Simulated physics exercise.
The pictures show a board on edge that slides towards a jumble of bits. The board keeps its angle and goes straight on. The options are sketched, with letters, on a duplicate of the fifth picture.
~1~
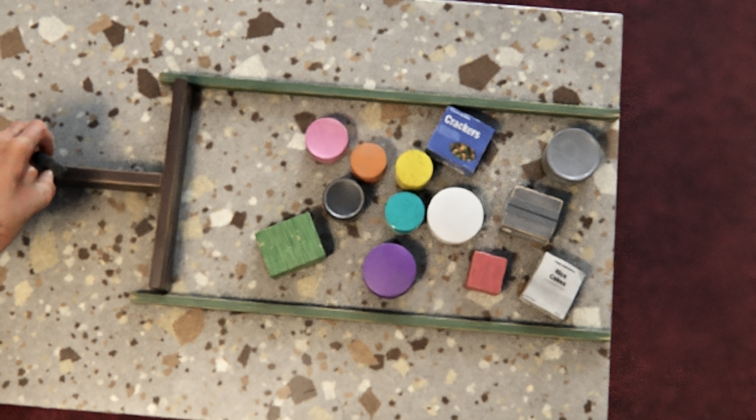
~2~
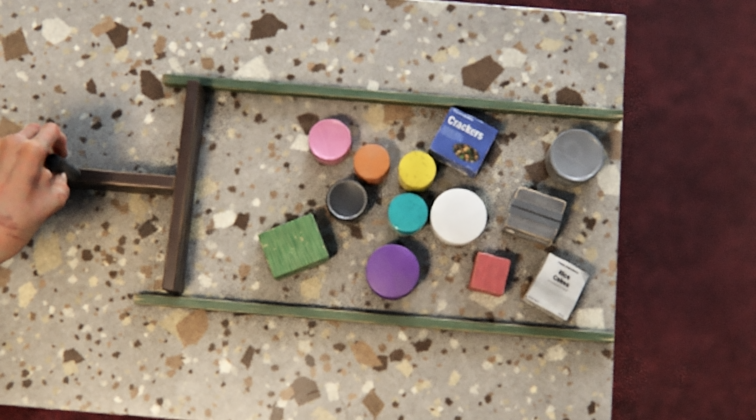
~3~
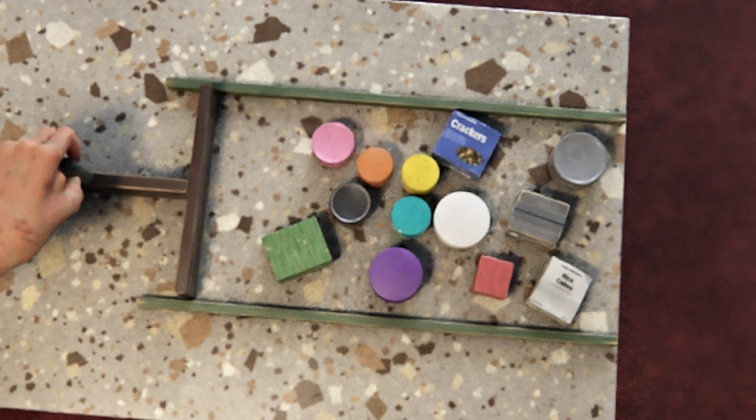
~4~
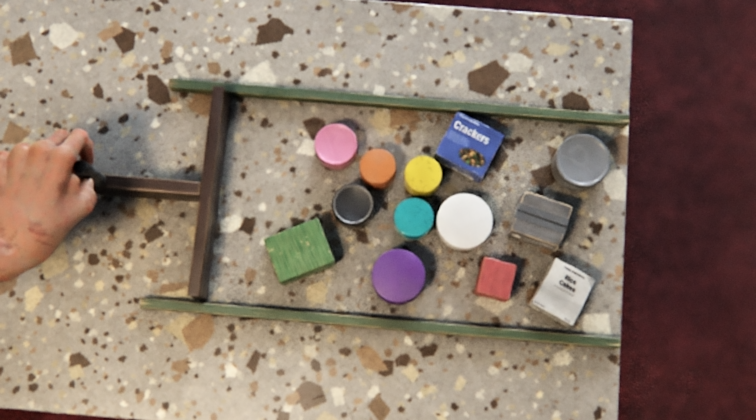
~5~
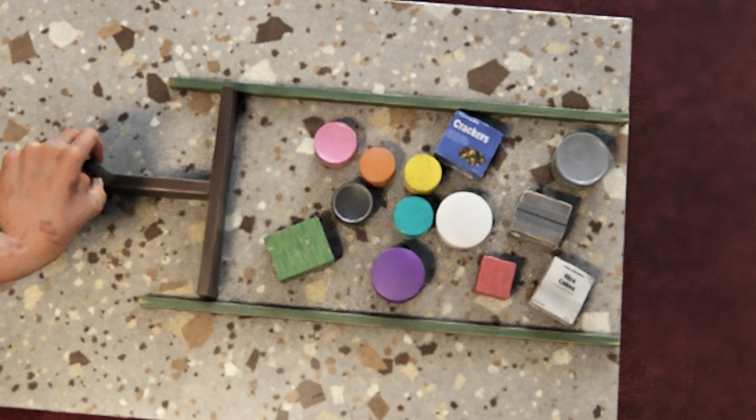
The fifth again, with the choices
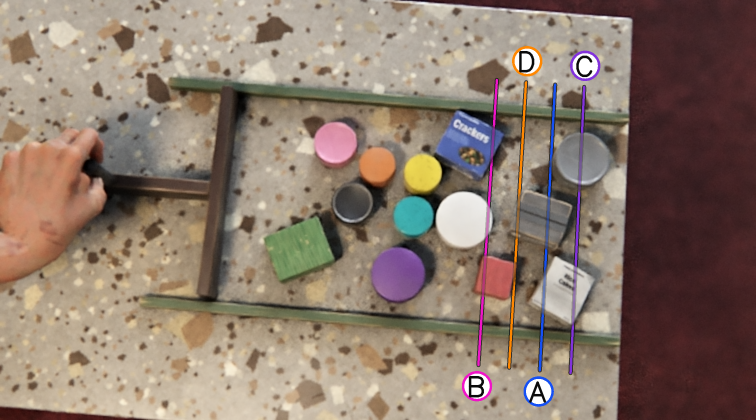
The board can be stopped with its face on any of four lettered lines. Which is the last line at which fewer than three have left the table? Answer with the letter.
It can go as far as B.
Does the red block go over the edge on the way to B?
No.
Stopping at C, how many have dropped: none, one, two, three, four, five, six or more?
By then, six or more.
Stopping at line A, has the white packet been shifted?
By then, yes.
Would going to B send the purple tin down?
No.
On the copy, A at (548, 224); B at (488, 219); C at (578, 226); D at (518, 221).
On B. First, board (313, 196); green block (345, 268); pink tub (347, 147).
Then, board (412, 204); white packet (583, 295); grey box (573, 217).
Finally, board (487, 211); grey box over the edge; white packet over the edge; two fallen.
By contrast, A drops six; C drops nine; D drops four.
